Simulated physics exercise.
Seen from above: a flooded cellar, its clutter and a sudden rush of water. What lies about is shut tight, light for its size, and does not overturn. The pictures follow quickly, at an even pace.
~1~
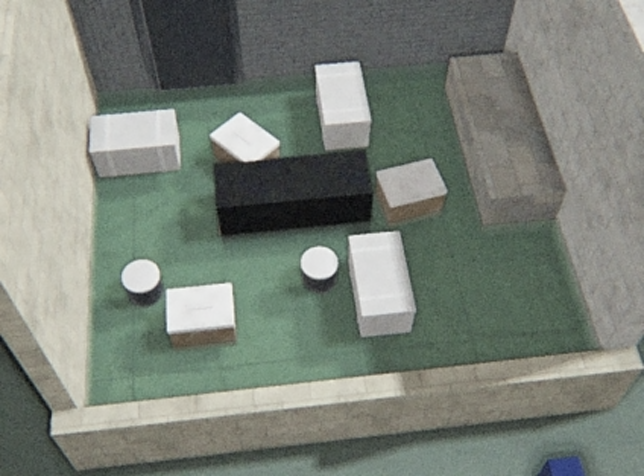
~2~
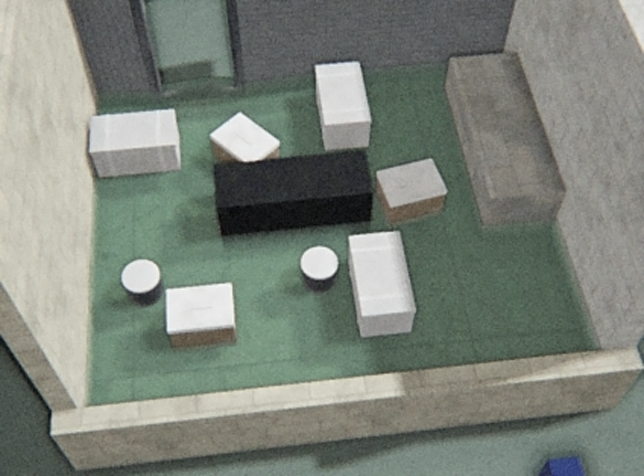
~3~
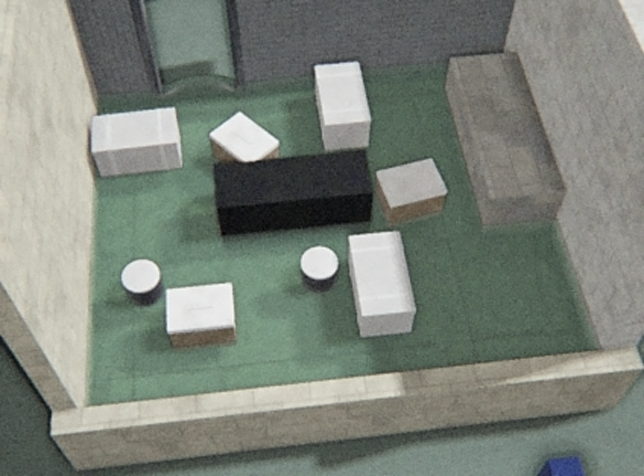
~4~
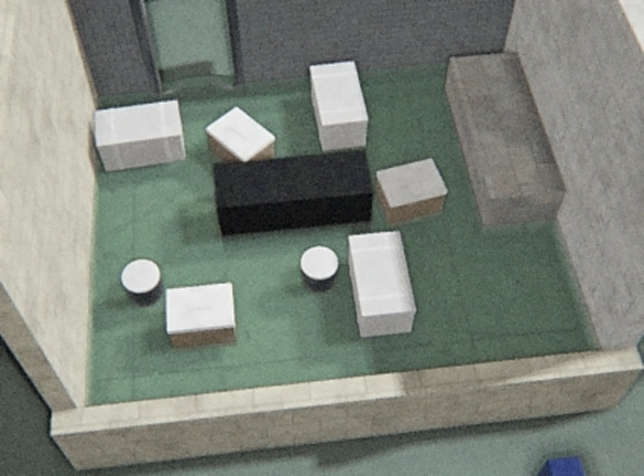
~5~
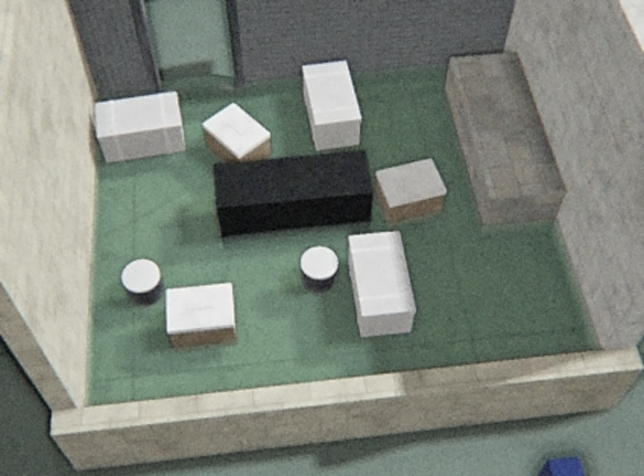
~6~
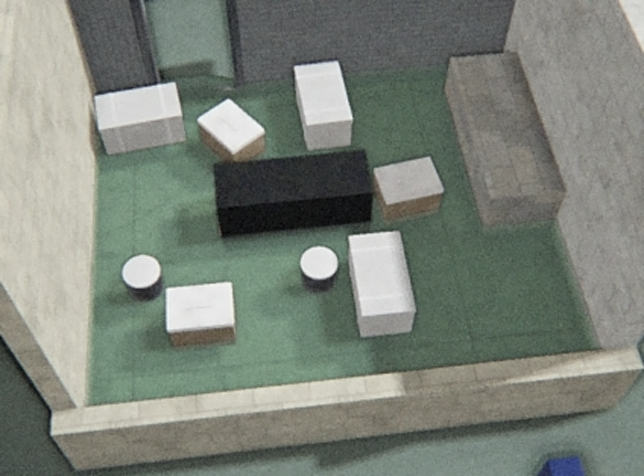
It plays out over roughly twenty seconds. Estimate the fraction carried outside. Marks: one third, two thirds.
That comes to less than a third.
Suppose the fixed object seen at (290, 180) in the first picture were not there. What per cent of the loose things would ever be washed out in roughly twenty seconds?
Near 20 in a hundred.
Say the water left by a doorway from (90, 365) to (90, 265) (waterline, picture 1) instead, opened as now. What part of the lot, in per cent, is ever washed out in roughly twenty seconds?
Close to 90 %.
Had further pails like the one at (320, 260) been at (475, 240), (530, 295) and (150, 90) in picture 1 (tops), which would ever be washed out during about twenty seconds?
In turn: Inside, stays, through.
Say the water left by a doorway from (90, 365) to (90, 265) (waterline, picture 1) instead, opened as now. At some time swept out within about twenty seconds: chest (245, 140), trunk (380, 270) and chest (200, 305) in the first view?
In turn: Out, through, carried outside.
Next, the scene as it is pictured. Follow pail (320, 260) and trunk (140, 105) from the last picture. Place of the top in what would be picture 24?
Near (288, 256) and (169, 82).
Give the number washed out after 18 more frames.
It comes to 0.
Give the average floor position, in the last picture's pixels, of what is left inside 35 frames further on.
Around (230, 182).
A moment on, 0 of 8 are out; 8 afloat.
Next, 0 of 8 are out; 8 afloat.
Later, 0 of 8 are out; 8 afloat.
In the end, 0 of 8 are out; 8 afloat.
